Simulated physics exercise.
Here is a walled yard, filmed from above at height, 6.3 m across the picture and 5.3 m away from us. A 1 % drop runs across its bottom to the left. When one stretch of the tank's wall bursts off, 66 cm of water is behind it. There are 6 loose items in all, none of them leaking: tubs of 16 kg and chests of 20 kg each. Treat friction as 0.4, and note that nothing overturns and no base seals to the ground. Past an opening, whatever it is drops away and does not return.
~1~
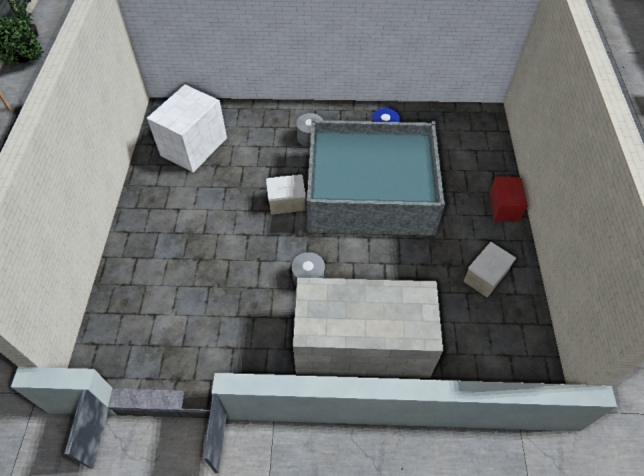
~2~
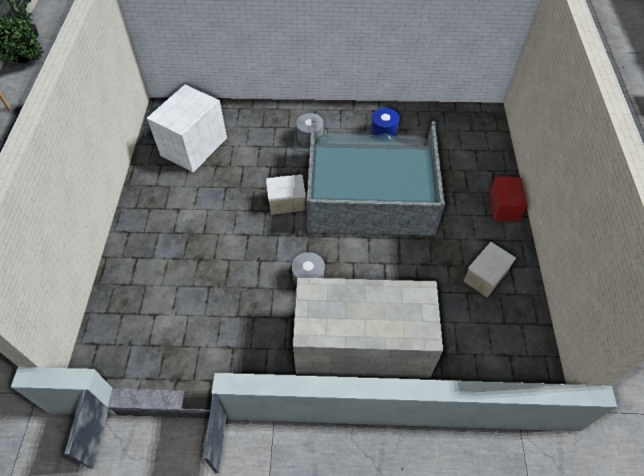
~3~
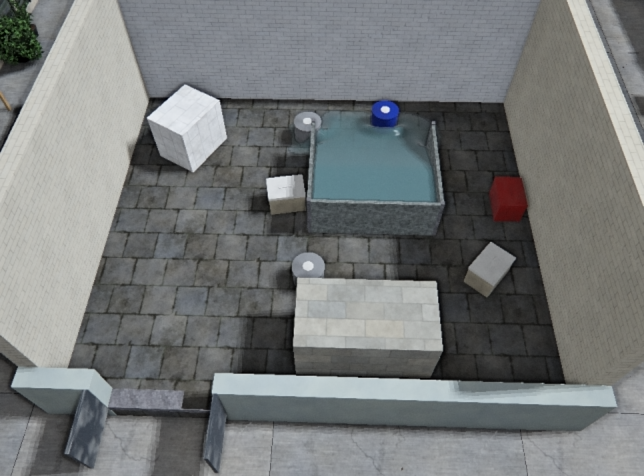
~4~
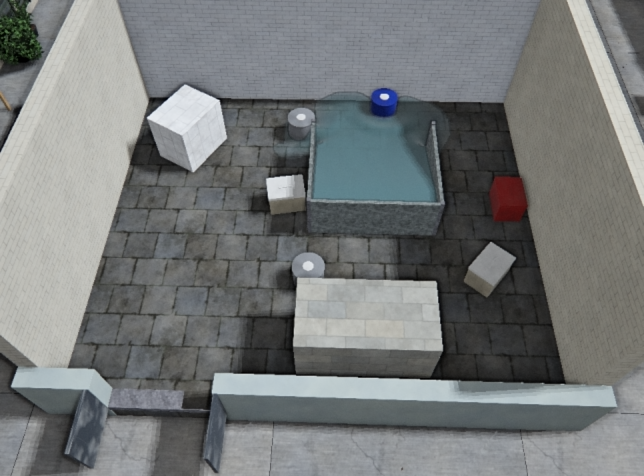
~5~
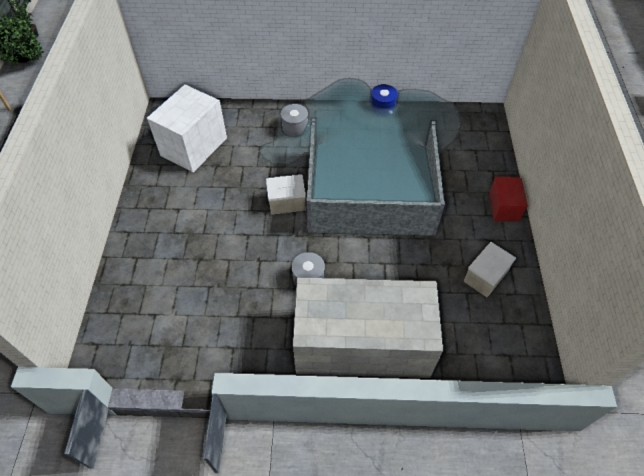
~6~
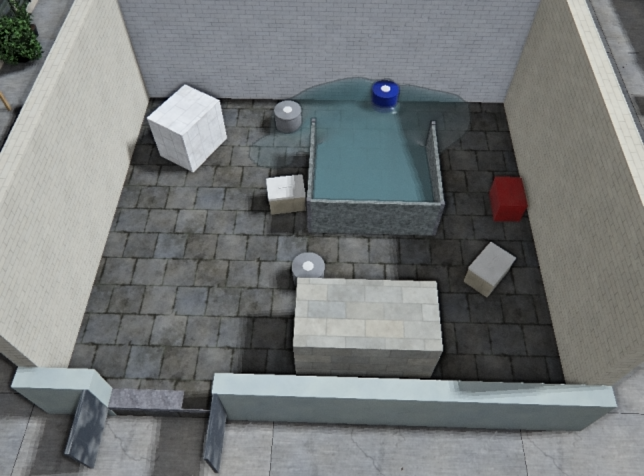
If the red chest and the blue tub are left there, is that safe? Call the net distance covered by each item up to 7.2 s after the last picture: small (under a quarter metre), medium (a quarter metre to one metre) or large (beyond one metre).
Red chest: Large. Blue tub: Large.
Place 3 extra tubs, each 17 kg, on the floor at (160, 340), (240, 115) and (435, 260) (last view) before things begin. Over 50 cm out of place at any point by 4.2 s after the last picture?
Order as asked - not as far, farther, not as far.
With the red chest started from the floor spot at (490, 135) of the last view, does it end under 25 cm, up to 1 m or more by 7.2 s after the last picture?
As it turns out, it is swept away.
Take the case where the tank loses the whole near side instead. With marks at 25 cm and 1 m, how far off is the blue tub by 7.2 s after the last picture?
Afterwards the blue tub stays almost motionless.
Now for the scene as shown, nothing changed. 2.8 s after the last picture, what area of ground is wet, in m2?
Flooded: Near 24 m2.
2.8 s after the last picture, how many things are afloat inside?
At that time, 1.
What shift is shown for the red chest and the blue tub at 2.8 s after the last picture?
I'd say about 140 and 250 centimetres.
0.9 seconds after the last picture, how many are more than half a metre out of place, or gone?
By then the count is 1.
Then, 0.9 s after the last picture the red chest is near (511, 191), 0.0 m from its start, aground; the blue tub is near (414, 102), 0.5 m from its start, afloat; 0 of 6 are out; 1 afloat.
Then, 2.8 s after the last picture the red chest is near (504, 269), 1.4 m from its start, aground; the blue tub is near (468, 218), 2.3 m from its start, aground; 0 of 6 are out; 1 afloat.
Then, 4.8 s after the last picture the red chest is near (531, 335), 2.3 m from its start, aground; the blue tub is near (442, 285), 3.2 m from its start, aground; 0 of 6 are out; 1 afloat.
Then, 7.2 s after the last picture the red chest is near (481, 370), 2.9 m from its start, afloat; the blue tub is near (427, 283), 3.1 m from its start, aground; 0 of 6 are out; 2 afloat.
